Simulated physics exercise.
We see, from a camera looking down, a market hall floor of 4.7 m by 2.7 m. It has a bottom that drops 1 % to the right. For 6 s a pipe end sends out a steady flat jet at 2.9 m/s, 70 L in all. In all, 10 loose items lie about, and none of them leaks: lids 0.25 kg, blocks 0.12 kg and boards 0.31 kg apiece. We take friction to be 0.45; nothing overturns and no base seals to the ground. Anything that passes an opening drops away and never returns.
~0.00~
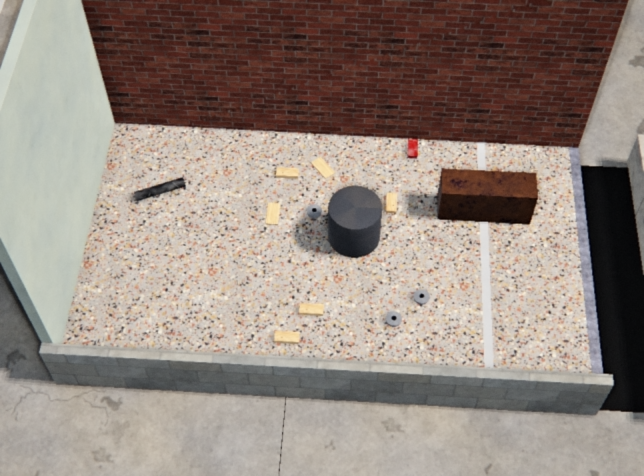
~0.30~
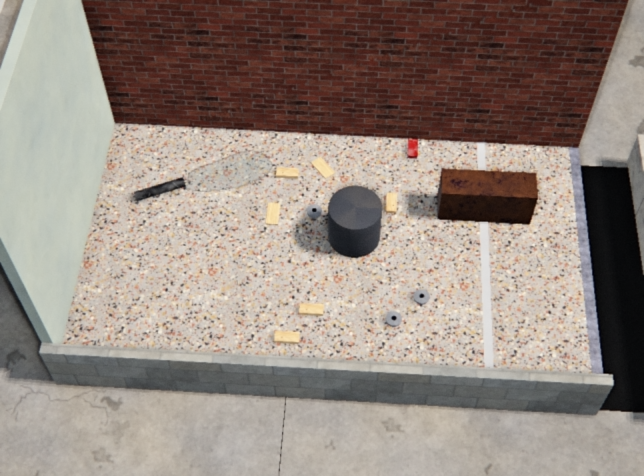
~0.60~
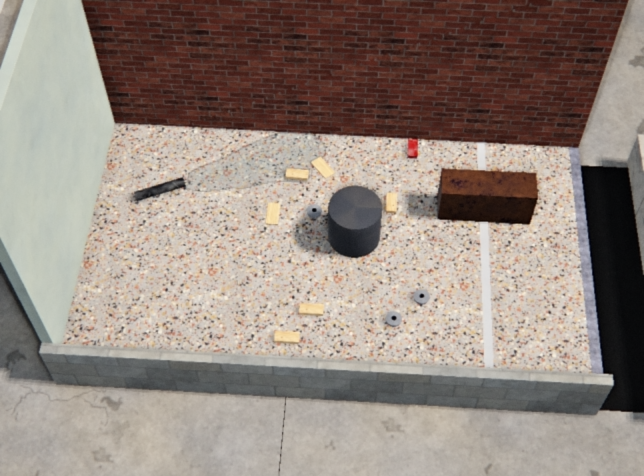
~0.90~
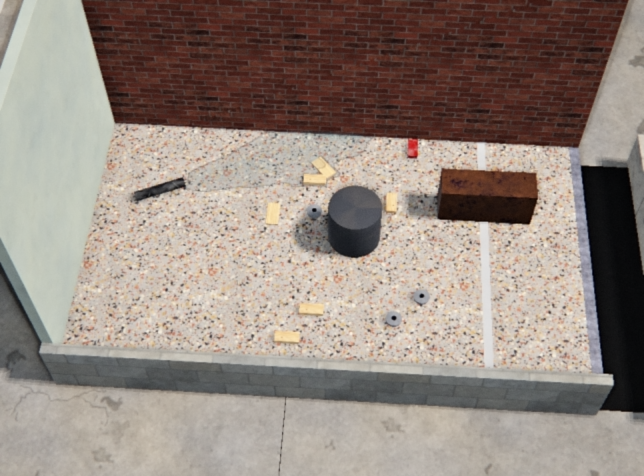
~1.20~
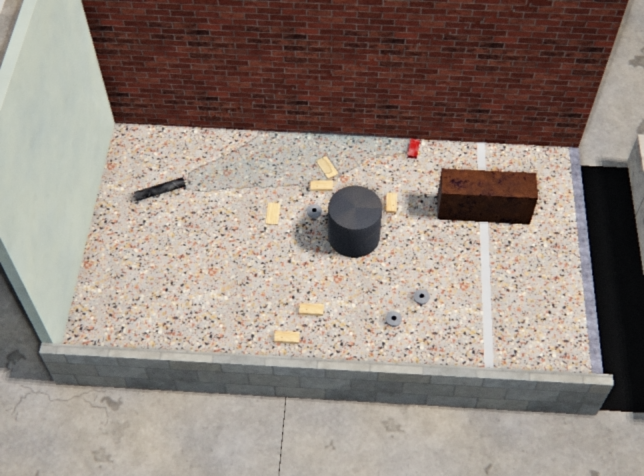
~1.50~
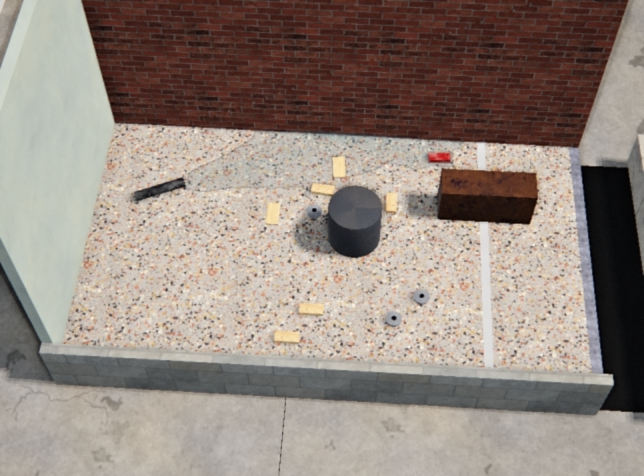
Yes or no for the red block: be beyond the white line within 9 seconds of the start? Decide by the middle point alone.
Watch the red block - it gets over.
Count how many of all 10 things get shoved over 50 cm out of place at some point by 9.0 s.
Counting them up, I find 2.
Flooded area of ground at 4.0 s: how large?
Wet area: Approx. 2.5 m2.
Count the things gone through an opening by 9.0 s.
The number I get is 1.
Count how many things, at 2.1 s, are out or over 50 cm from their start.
At that time I count 2.
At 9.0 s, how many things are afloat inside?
Count: 1.
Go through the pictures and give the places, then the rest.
The first frame shows the red block at (413, 148), on the bottom; water covers 0.0 m2; 0 of 10 have shifted.
The second frame shows the red block at (413, 148), on the bottom; water covers 0.2 m2; 0 of 10 have shifted.
The third frame shows the red block at (413, 148), on the bottom; 0.5 m2 under water; 1 of 10 have shifted.
The fourth frame shows the red block at (413, 148), on the bottom; water covers 0.7 m2; 1 of 10 have shifted.
The fifth frame shows the red block at (414, 148) rests on the ground; 0.9 m2 under water; 1 of 10 have shifted.
The sixth frame shows the red block at (440, 156) rests on the ground, 29 cm from its start; 1.1 m2 under water; 3 of 10 have shifted.
After 2.1 s the red block is near (493, 183), 0.9 m from its start, aground; 1 of 10 are over the mark; 0 afloat.
After 4.0 s the red block has gone out; 1 of 10 are over the mark; 0 afloat.
After 6.3 s the red block has gone out; 1 of 10 are over the mark; 0 afloat.
After 9.0 s the red block has gone out; 1 of 10 are over the mark; 1 afloat.
